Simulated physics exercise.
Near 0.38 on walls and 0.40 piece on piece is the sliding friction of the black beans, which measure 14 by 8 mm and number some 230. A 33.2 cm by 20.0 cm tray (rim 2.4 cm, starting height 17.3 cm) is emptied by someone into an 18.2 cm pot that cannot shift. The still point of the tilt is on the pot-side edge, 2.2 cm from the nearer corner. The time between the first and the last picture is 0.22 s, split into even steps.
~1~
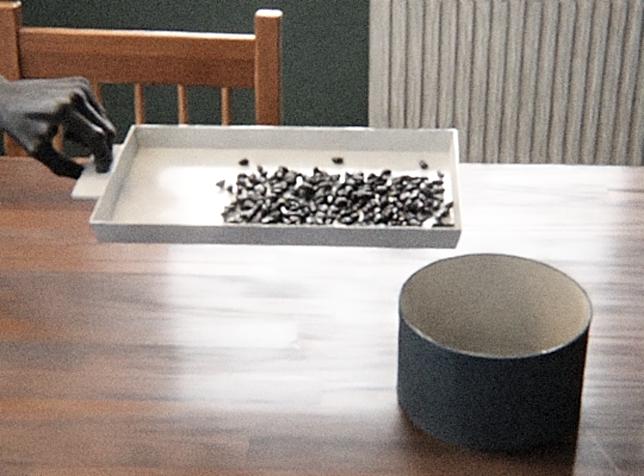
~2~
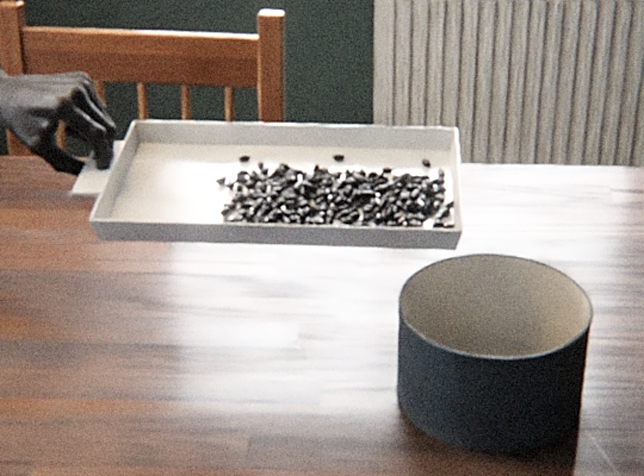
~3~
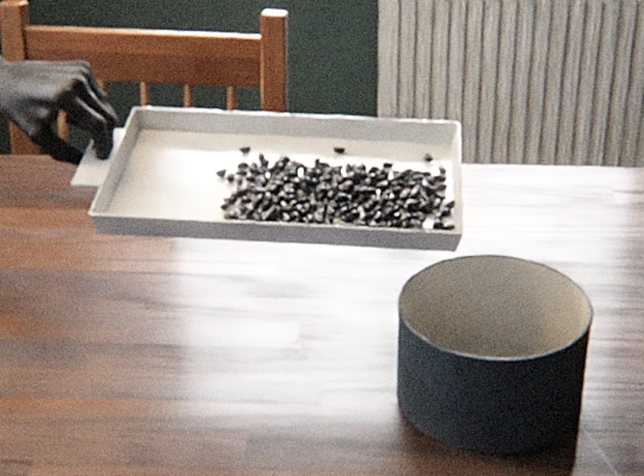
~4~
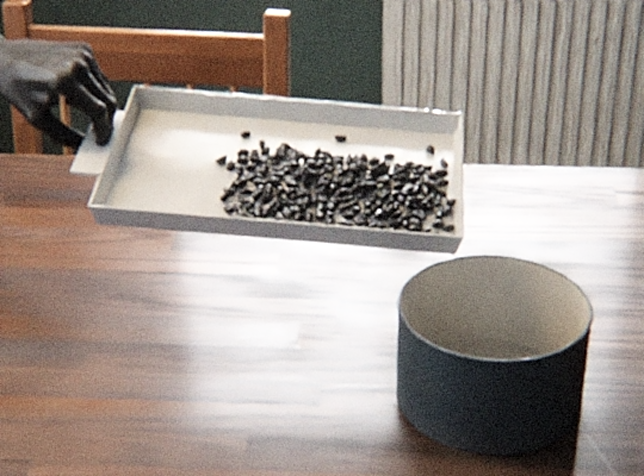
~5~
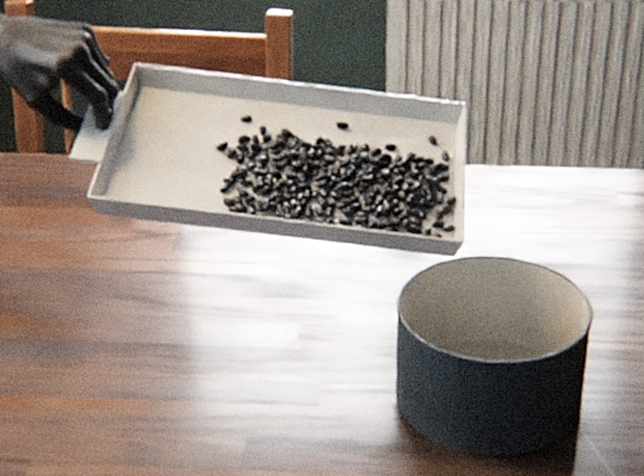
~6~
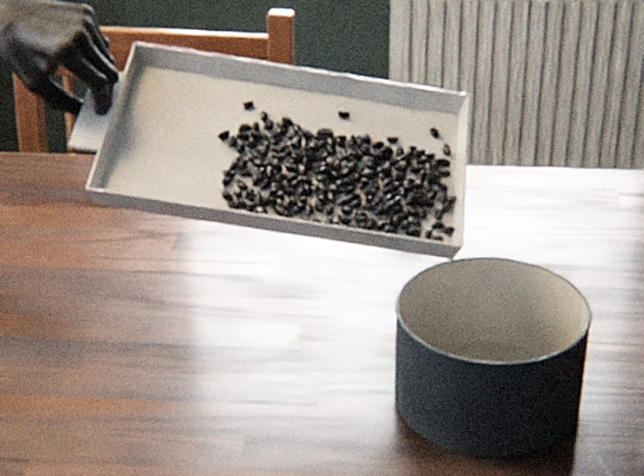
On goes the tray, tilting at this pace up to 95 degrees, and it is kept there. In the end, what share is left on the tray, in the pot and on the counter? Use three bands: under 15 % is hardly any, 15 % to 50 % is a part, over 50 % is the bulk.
Shares - left on the tray: Hardly any; pot: The bulk; counter: A part.
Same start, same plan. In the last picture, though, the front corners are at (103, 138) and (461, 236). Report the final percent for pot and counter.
In the pot: 100 per cent; on the counter: 0 per cent.
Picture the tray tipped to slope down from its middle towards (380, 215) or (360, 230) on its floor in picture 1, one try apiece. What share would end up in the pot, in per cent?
That would be close to 95 per cent and then close to 100 per cent.
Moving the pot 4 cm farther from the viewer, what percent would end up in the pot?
Near 20 per cent in that case.
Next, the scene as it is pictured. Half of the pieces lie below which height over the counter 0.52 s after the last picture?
Around 22 cm up.
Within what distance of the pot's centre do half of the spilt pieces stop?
Distance: Some 20 cm.
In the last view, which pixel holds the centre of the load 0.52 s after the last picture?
(402, 223), roughly.
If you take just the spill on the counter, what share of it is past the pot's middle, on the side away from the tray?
Around 30 in a hundred.
Then, 0.31 s after the last picture, tilt 56 degrees; the tray holds 100 %, the pot 0 %.
Then, 0.52 s after the last picture, tilt 81 degrees; the tray holds 95 %, the pot 0 %.
Then, 0.85 s after the last picture, tilt 95 degrees; the tray holds 5 %, the pot 60 %.
In the end, tray 0 %, pot 65 %, counter 35 %.
